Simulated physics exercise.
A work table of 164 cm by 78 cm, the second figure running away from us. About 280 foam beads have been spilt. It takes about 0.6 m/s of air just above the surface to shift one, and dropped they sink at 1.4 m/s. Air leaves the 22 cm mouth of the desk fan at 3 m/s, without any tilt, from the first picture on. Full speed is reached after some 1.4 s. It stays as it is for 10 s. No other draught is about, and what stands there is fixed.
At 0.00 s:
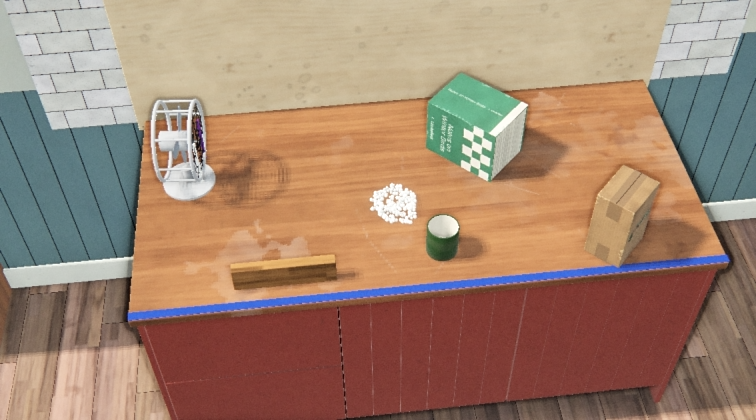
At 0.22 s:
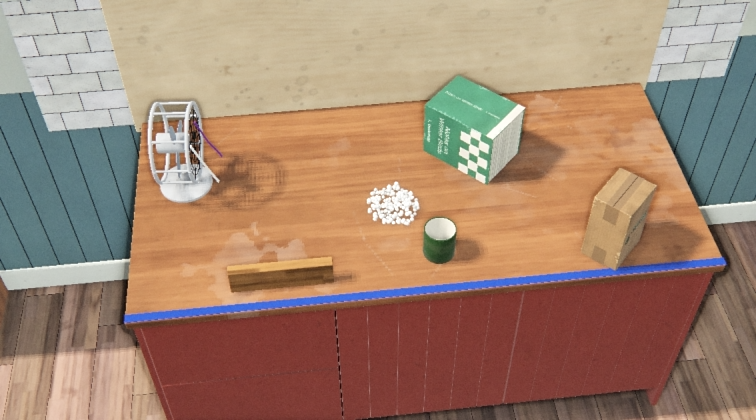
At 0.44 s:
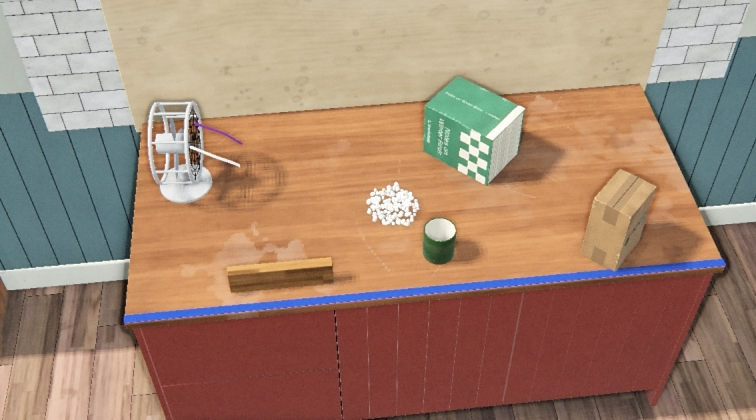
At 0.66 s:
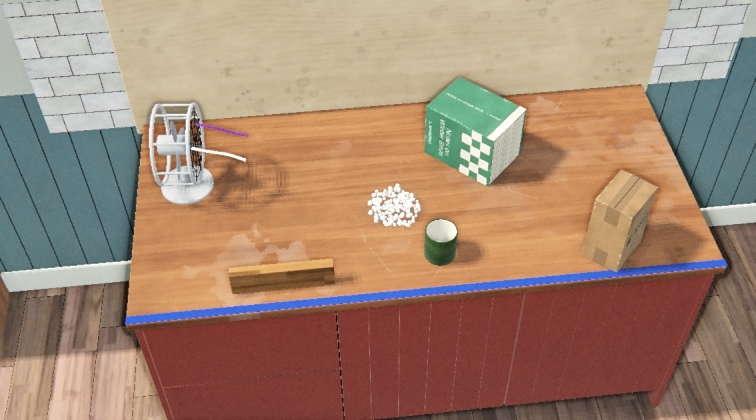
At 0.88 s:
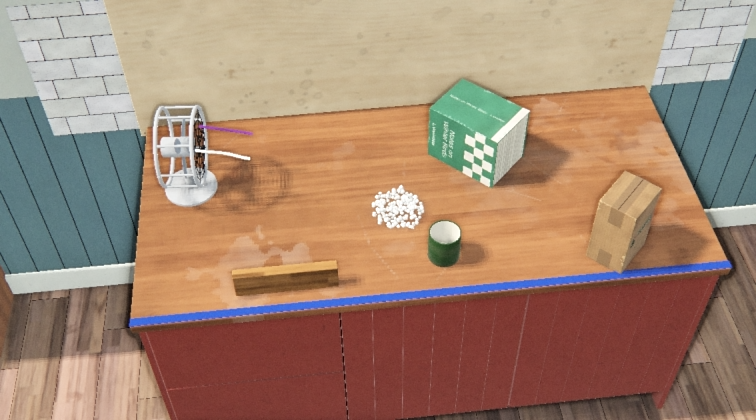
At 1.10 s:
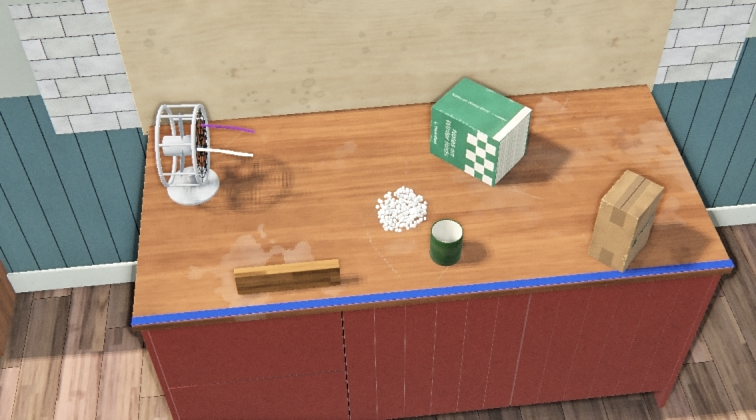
On a wooden worktop with a blue front edge, ribbons on a small white fan lifted and streamed out to the right, and then the scattered white beads barely shifted beside a green mug.
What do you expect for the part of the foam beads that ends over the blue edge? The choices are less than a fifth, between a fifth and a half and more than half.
Of the foam beads, over half end over the blue edge.
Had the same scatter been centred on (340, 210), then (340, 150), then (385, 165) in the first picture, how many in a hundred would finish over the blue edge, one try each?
In turn about 30 %, 2 %, 50 %.
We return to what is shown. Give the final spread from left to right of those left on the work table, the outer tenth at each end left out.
About 20 cm.
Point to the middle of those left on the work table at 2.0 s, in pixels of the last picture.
At about (446, 278).
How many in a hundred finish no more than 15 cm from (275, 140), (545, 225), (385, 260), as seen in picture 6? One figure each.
In turn about 0 %, 0 %, 30 %.
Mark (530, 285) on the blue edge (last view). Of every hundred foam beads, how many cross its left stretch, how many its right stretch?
About 30 % left and 30 % right.
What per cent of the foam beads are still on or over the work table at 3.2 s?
About 40 %.
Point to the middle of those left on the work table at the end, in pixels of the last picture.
Near (410, 287).
After 2.0 s the count stands so, 51 % are over the blue edge; the middle of those still in play is near (446, 278).
After 3.2 s the count stands so, 64 % are over the blue edge; the middle of those still in play is near (418, 287).
After 5.5 s the count stands so, 66 % are over the blue edge; the middle of those still in play is near (410, 287).
After 10.0 s, at the end, 66 % are over the blue edge; the middle of those still in play is near (410, 287).
